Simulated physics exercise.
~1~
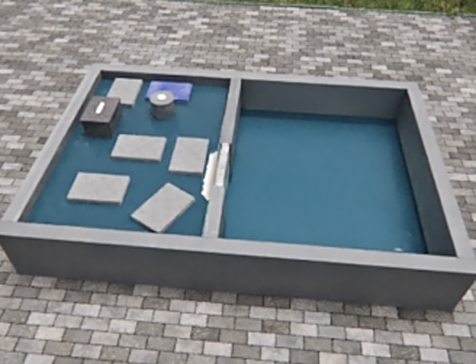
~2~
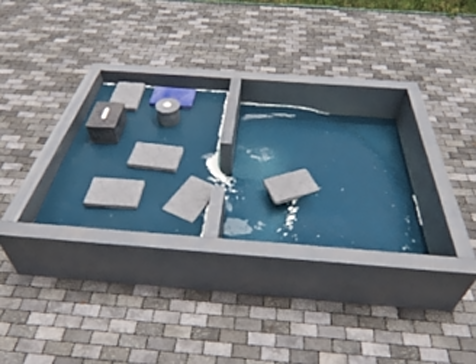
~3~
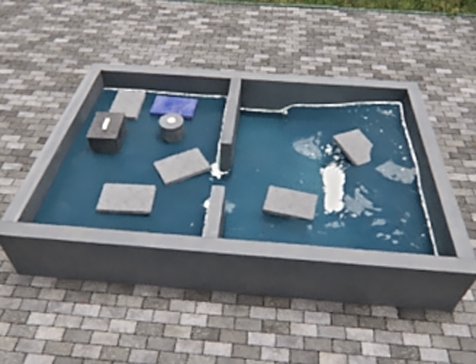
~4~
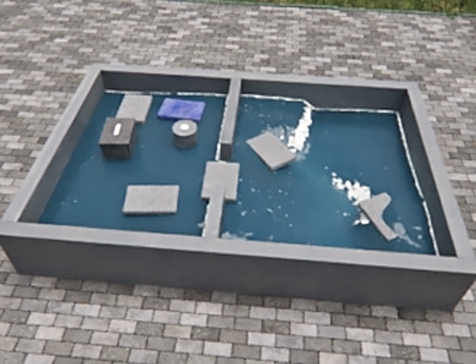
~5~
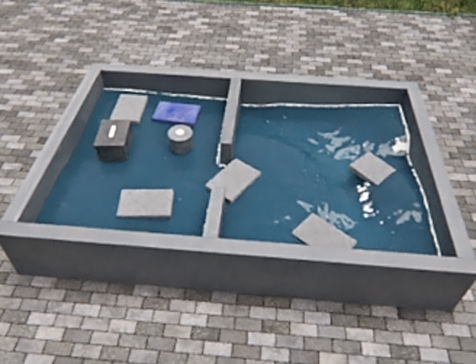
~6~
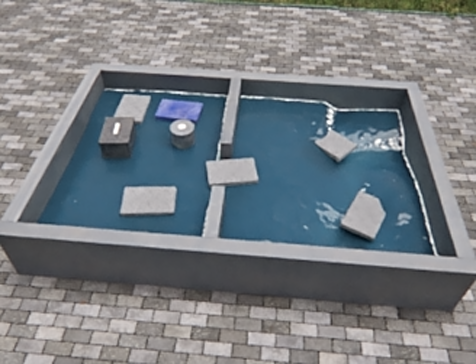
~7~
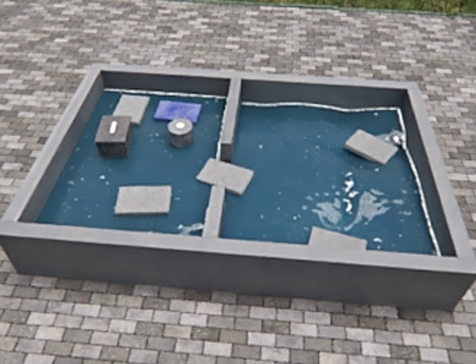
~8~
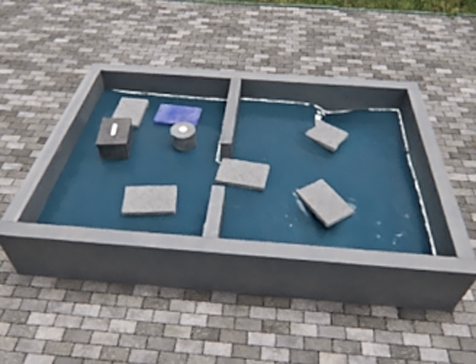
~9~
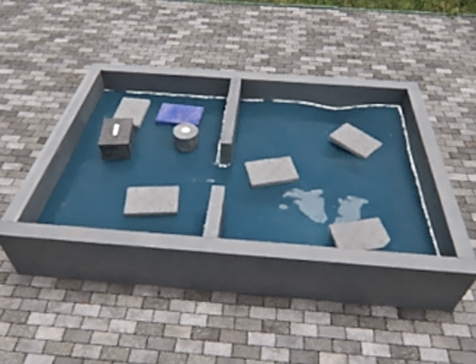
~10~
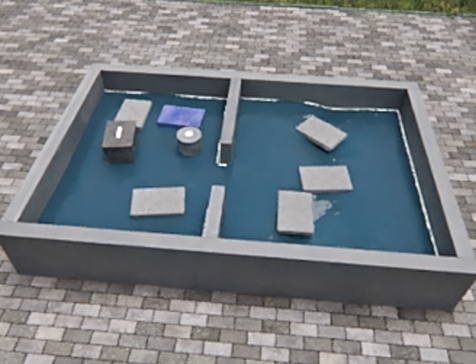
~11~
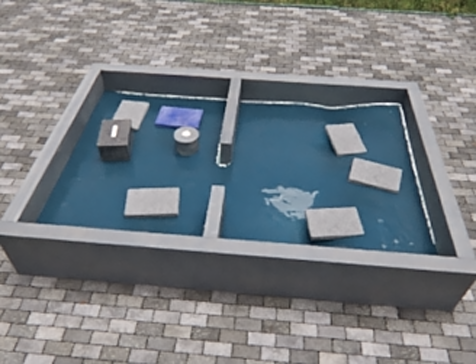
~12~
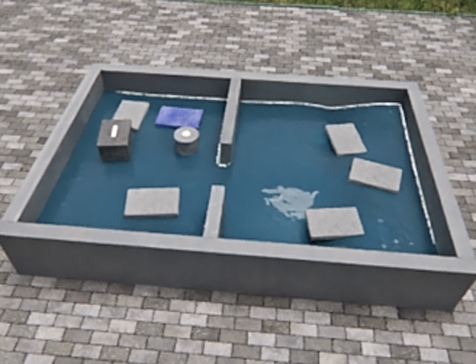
A dark grey rectangular basin, split by a dividing wall, sits on grey paving, seen from above at a fixed angle. Pale grey slabs, a dark box, a round grey tub and a flat blue piece float in the blue water on the left, while the right side is empty. A gap opens in the divider, and two slabs drift through amid white foam, circling on the right. Another slab lingers in the opening, then slips across. The water calms with three slabs on the right, while the blue piece, box, tub and two slabs stay left.
